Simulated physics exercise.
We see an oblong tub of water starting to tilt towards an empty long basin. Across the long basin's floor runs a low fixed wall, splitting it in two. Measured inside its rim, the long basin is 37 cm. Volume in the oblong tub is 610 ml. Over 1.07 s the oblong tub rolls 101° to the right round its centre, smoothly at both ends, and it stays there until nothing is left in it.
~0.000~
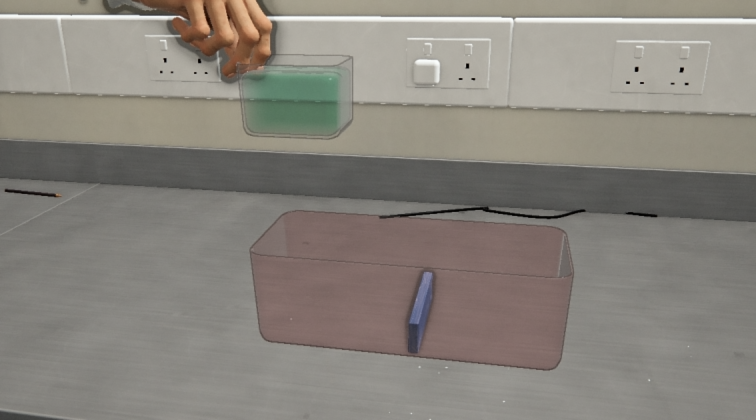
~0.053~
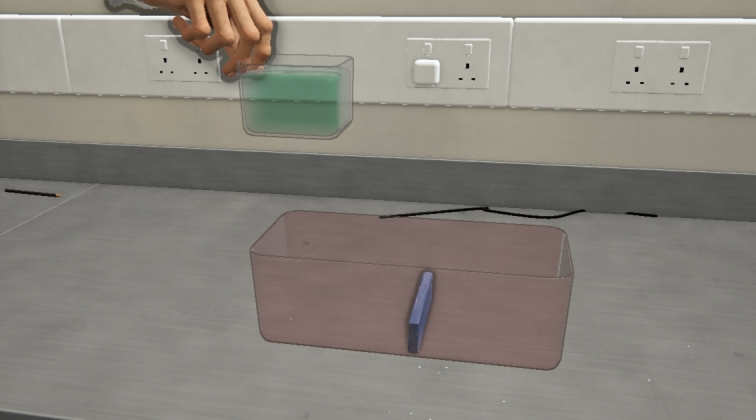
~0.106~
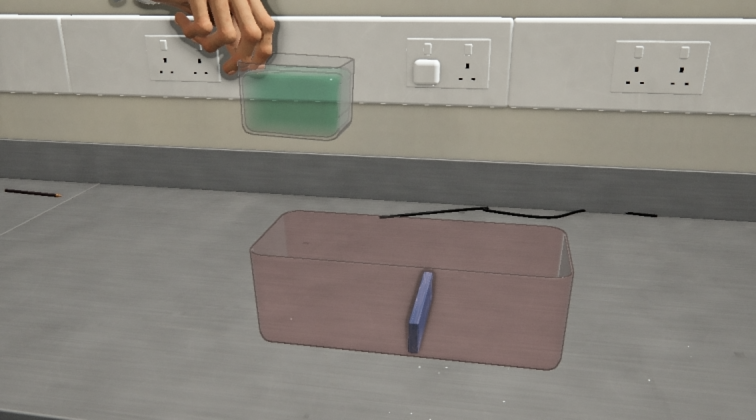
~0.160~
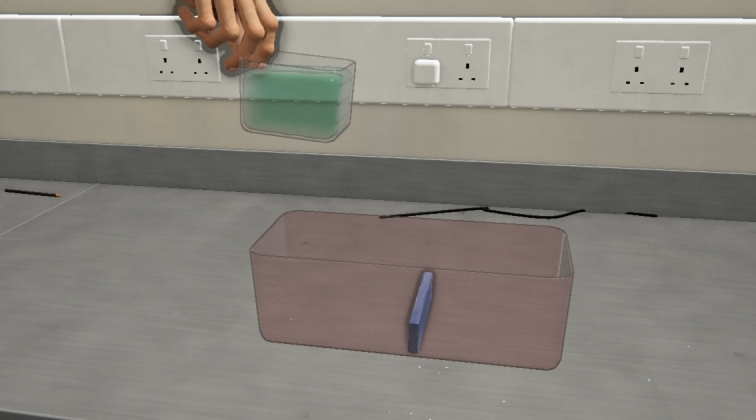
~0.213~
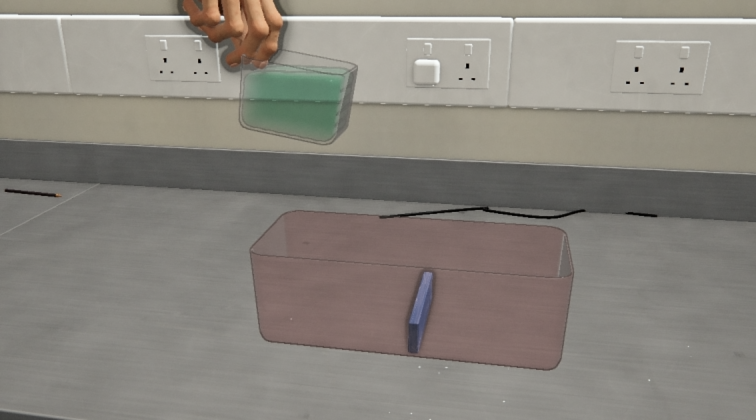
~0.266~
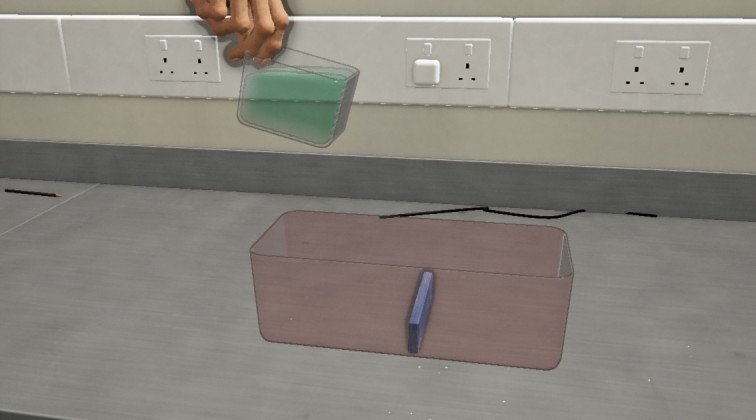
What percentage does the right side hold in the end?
About 58 per cent.
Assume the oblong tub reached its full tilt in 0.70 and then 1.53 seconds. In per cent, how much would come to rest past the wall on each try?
Respectively about 50 and 55 percent.
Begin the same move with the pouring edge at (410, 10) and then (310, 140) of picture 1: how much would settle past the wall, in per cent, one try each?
It comes to 90 per cent, and then 5 per cent.
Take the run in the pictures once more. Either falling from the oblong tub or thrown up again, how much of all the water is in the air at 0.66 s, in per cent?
It comes to about 32 percent.
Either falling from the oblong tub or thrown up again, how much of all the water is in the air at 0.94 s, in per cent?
Close to 14 %.
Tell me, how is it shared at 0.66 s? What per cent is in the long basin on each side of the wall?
Left roughly 6 per cent, right roughly 4.
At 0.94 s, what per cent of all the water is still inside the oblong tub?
Around 14 percent of it.
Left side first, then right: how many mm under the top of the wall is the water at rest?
Left 32 mm, right 26 mm.
After 0.66 s the tilt is 68° and 58 per cent is still to pour, 6 is left of the wall and 4 right of it.
After 0.94 s the tilt is 98° and 14 per cent is still to pour, 17 is left of the wall and 55 right of it.
After 1.24 s the tilt is 101° and 2 per cent is still to pour, 38 is left of the wall and 57 right of it.
After 1.57 s the tilt is 101° and 0 per cent is still to pour, 41 is left of the wall and 58 right of it.
In the end 41 per cent lies left of the wall, 58 right of it and 1 outside.
